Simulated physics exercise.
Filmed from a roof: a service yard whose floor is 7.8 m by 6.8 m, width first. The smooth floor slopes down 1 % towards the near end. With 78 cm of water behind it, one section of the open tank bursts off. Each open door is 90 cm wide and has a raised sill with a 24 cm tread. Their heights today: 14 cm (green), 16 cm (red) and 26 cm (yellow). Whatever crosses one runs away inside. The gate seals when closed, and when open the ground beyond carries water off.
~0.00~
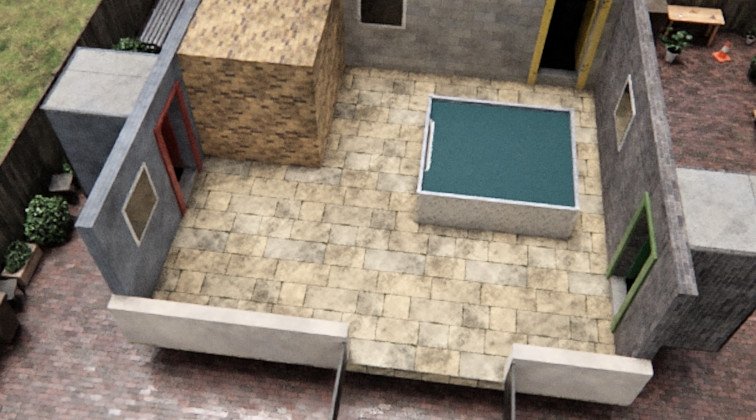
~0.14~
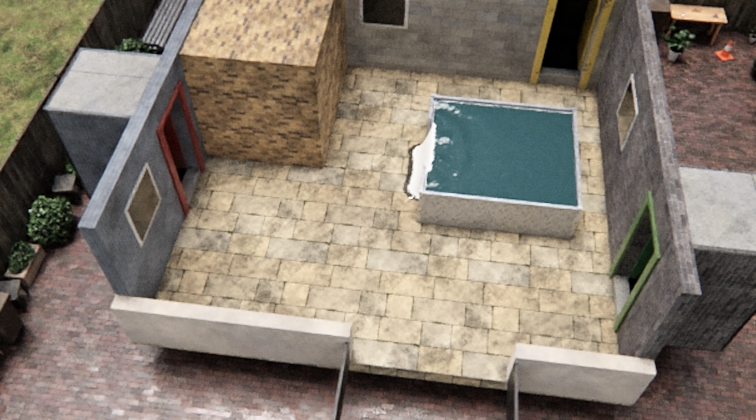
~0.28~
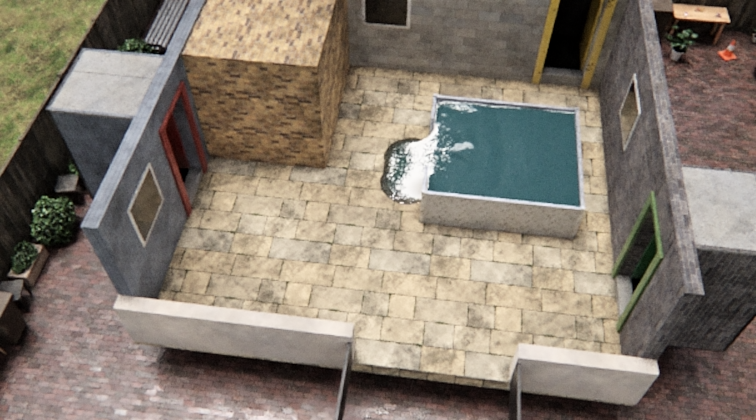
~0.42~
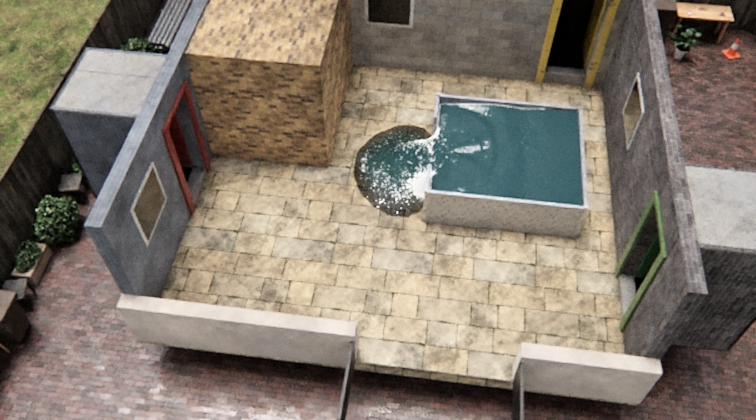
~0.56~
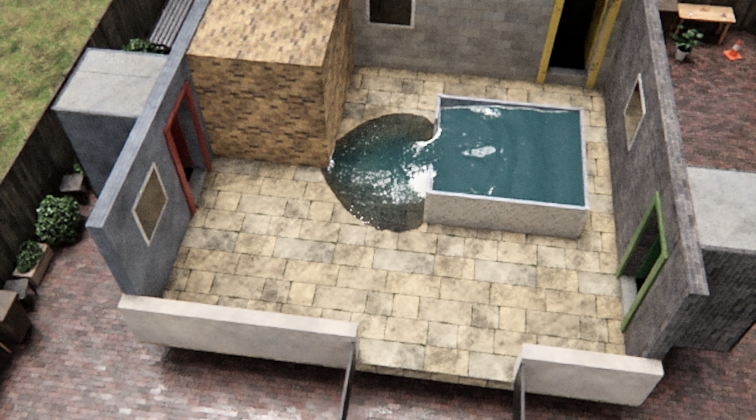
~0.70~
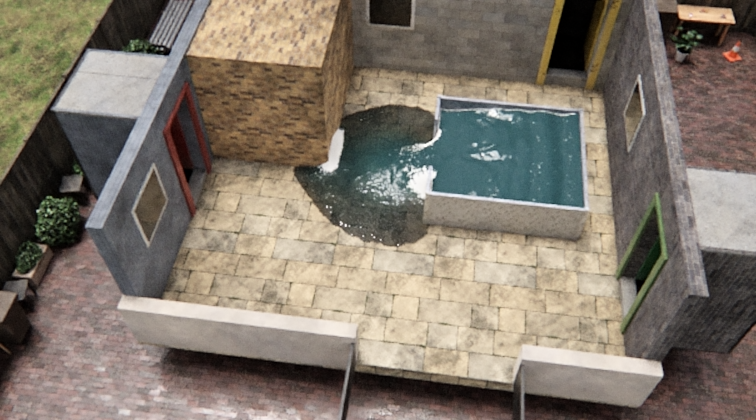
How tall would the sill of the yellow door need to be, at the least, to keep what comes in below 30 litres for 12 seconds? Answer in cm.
Some 13 cm above the ground.
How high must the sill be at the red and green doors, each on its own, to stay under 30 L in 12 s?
Roughly 17 cm at red and 10.0 cm at green.
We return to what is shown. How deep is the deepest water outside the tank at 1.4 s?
Roughly 48 cm.
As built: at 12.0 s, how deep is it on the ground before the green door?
Roughly 12.0 cm deep.
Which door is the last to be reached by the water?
Last comes the green one.
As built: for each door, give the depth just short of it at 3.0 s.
In cm: Green 0, red 22, yellow 1.
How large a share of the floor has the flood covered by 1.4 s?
Near 30 per cent is wet.
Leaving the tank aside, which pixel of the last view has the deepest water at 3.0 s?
At about (180, 307).
After 1.4 s water covers 30 % of the floor, deepest (48 cm) near (343, 155); it has not reached the yellow door.
After 3.0 s water covers 50 % of the floor, deepest (46 cm) near (180, 307); it has not reached the yellow door.
After 12.0 s water covers 100 % of the floor, deepest (21 cm) near (625, 383); 12 cm at the yellow door, 0 litres in over its 26 cm sill.
At the yellow door as built, the water arrived by 3.1 s and peaked near 18 cm at 6.0 s.
With a sill of 11.5 cm, 47 litres would have come in within the 12 s; with 16 cm, 6 litres. So under 30 litres takes about 13 cm.
